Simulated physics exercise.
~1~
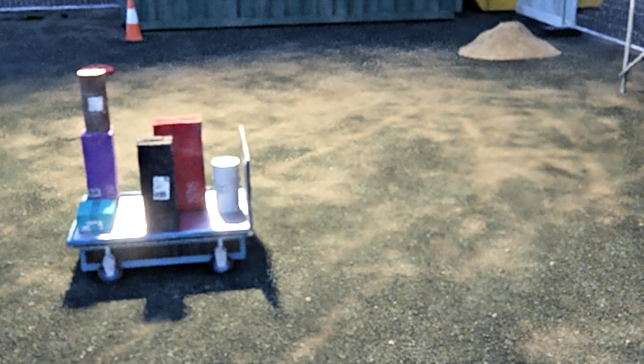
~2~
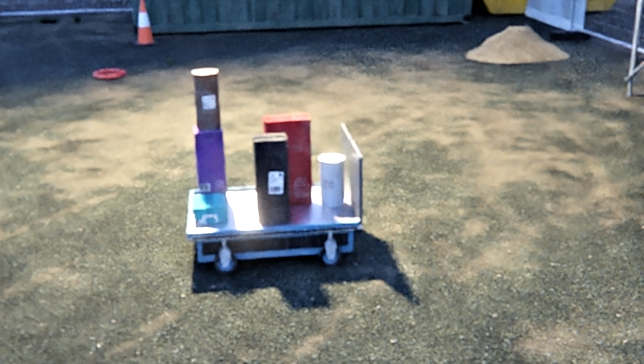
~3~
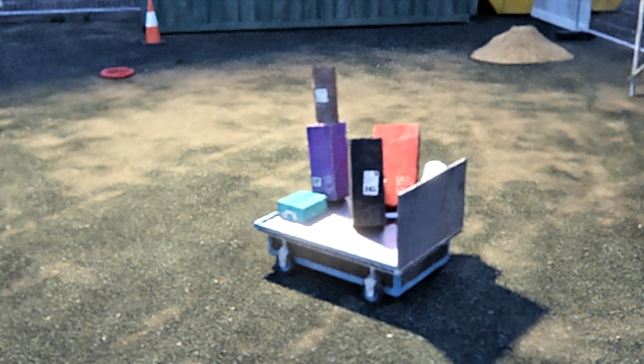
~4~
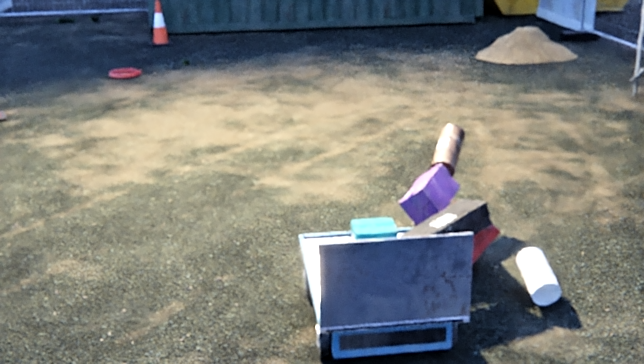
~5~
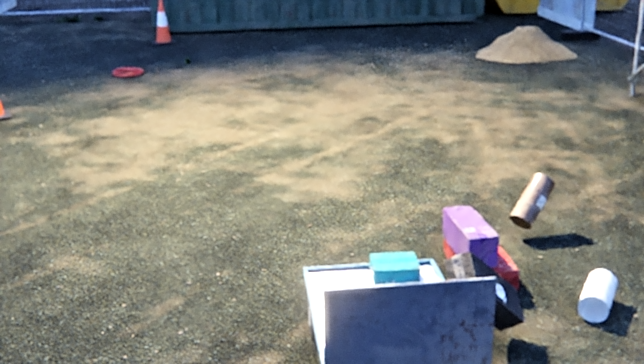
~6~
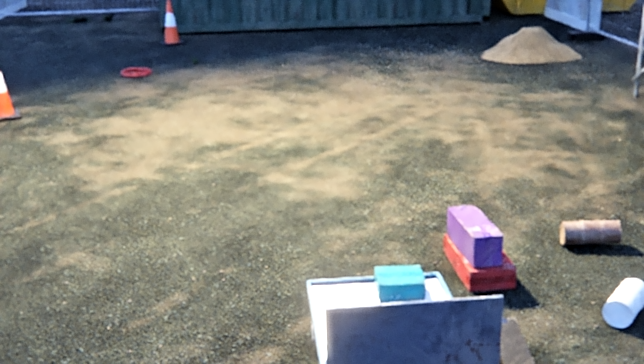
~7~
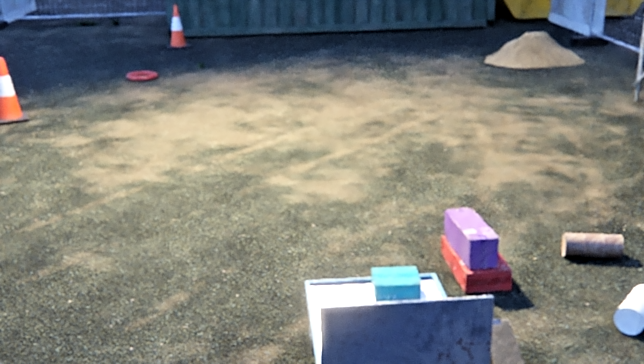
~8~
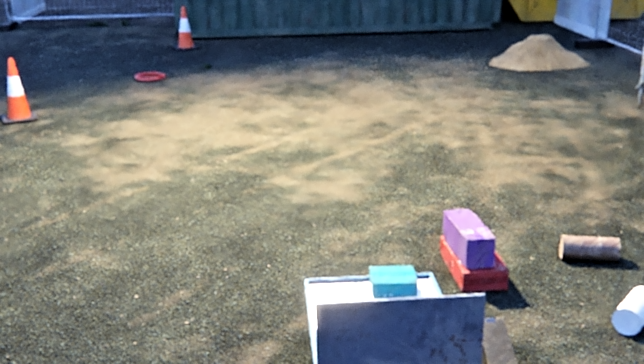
On a patchy gravel yard, a flat cart carrying boxes and canisters rolled to the right and swung sharply toward the viewer, spilling the white canister, red, black and purple boxes and brown canister onto the ground, while the turquoise parcel stayed aboard.
